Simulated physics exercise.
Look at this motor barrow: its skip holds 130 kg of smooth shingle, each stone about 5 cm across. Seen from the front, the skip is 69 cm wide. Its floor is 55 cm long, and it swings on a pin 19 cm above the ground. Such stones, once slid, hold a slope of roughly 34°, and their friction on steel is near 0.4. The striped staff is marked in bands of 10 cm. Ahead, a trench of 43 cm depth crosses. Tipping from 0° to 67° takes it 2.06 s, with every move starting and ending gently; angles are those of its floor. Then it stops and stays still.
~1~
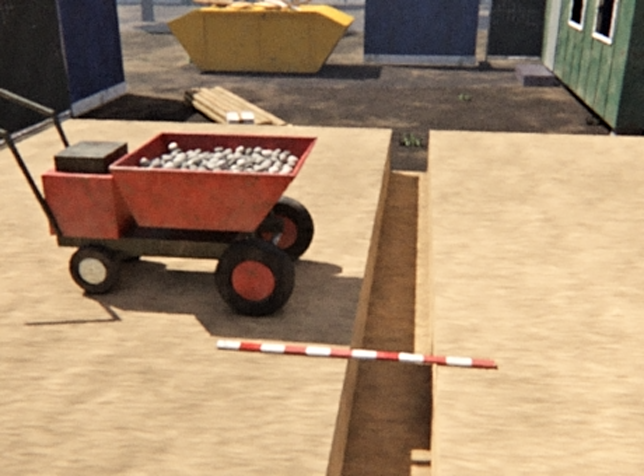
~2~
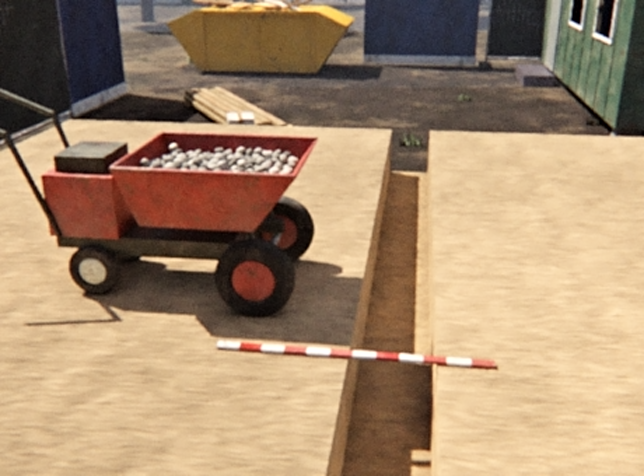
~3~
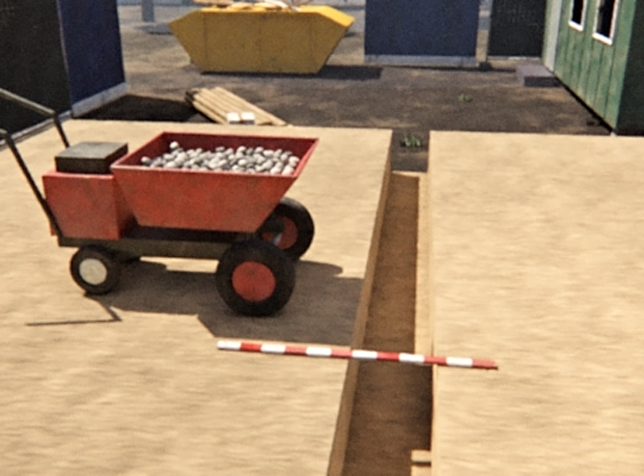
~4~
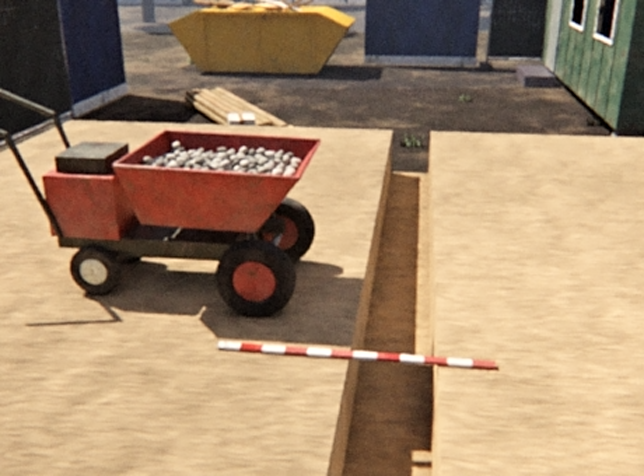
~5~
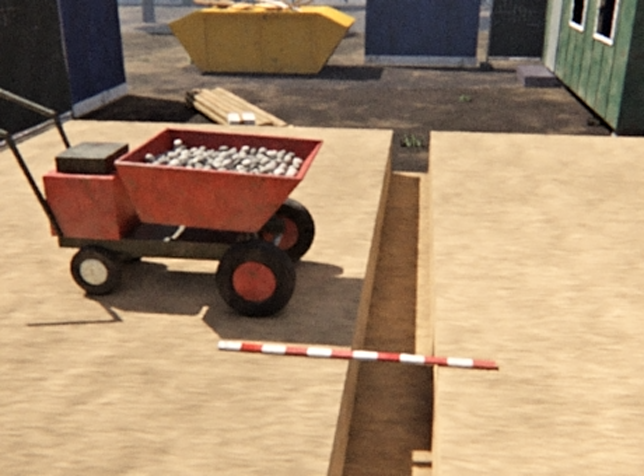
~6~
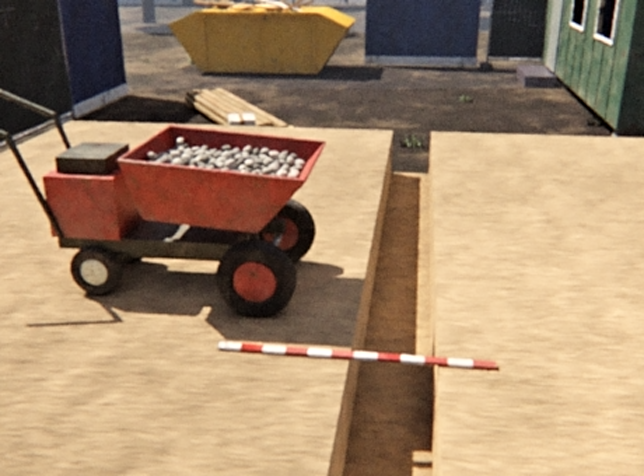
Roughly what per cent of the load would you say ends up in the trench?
I'd say 95 per cent ends up in the trench.
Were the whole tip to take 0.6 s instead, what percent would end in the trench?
That works out at about 65 in a hundred.
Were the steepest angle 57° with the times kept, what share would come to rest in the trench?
With that change, near 65 per cent.
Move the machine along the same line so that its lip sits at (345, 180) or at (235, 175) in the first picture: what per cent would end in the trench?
Roughly 45 per cent, then 80 per cent.
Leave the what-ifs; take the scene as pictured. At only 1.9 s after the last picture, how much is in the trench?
About 45 per cent by then.
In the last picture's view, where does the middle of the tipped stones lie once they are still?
(403, 353).
Then, 1.2 s after the last picture the floor is at 56°, 99 % in the skip, 1 % in the trench; the foremost stones are at (388, 242).
Then, 1.9 s after the last picture the floor is at 67°, 49 % in the skip, 47 % in the trench, 4 % past the trench; the foremost stones are at (482, 291).
Then, 2.2 s after the last picture the floor is at 67°, 26 % in the skip, 68 % in the trench, 5 % past the trench; the foremost stones are at (525, 300).
Then, 4.2 s after the last picture the floor is at 67°, 0 % in the skip, 95 % in the trench, 5 % past the trench; the foremost stones are at (535, 302).
